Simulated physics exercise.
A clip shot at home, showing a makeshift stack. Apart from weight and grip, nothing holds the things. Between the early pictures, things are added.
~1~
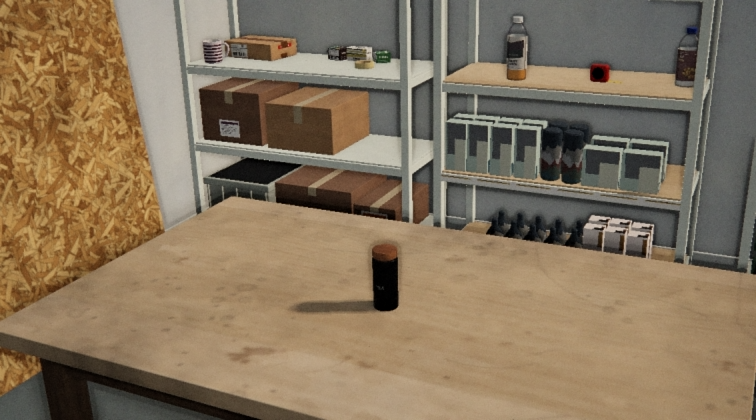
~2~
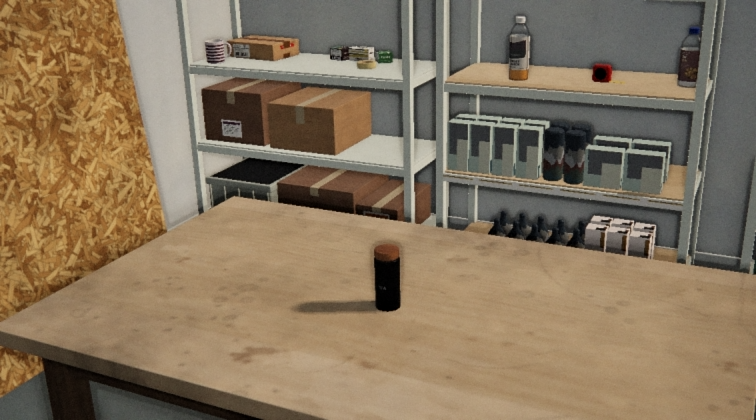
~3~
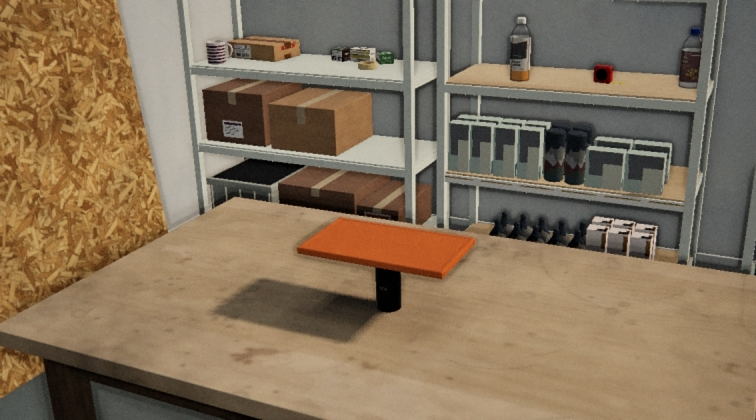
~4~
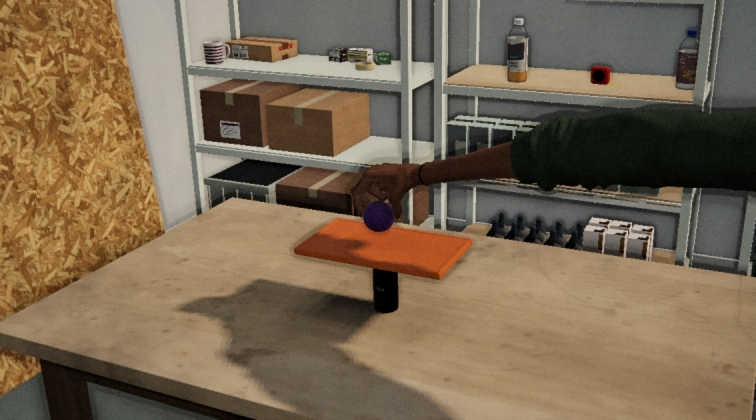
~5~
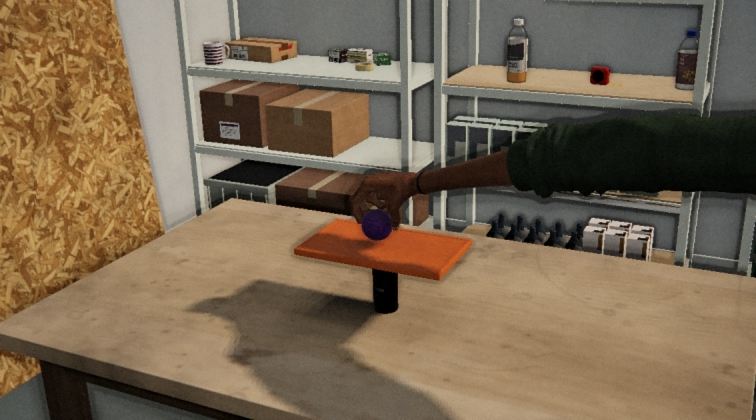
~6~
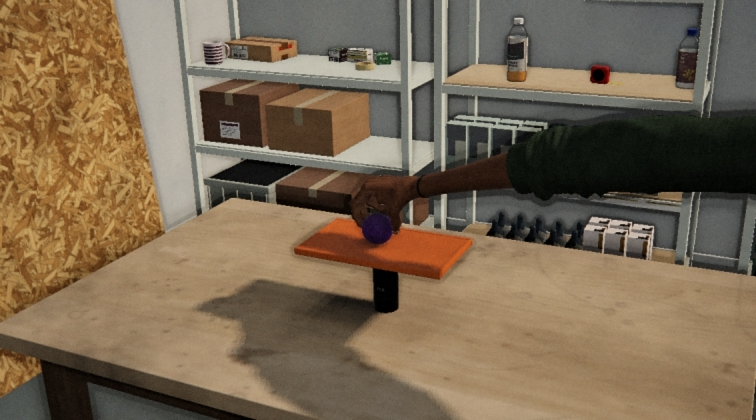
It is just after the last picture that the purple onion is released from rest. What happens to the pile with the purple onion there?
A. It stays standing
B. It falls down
A.
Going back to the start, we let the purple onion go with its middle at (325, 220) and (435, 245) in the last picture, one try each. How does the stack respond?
First try: Topples; second try: Topples.
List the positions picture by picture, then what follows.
In the first picture, the last thing is not in view yet; black shaker (385, 278).
In the second picture, the last thing is not in view yet; black shaker (387, 278).
In the third picture, the last thing is not in view yet; black shaker (388, 278).
The fourth picture shows still above its spot; purple onion (379, 216); black shaker (385, 279).
The fifth picture shows still above its spot; purple onion (377, 225); black shaker (385, 280).
The sixth picture shows set down, still held; purple onion (378, 228); black shaker (386, 279).
Then, 0.20 s after the last picture, nothing has stirred.
Then, 0.30 s after the last picture, purple onion resting near (378, 229).
At rest, all 3 in place. Seen from the same camera at the end, purple onion near (378, 229). The stack stays up.
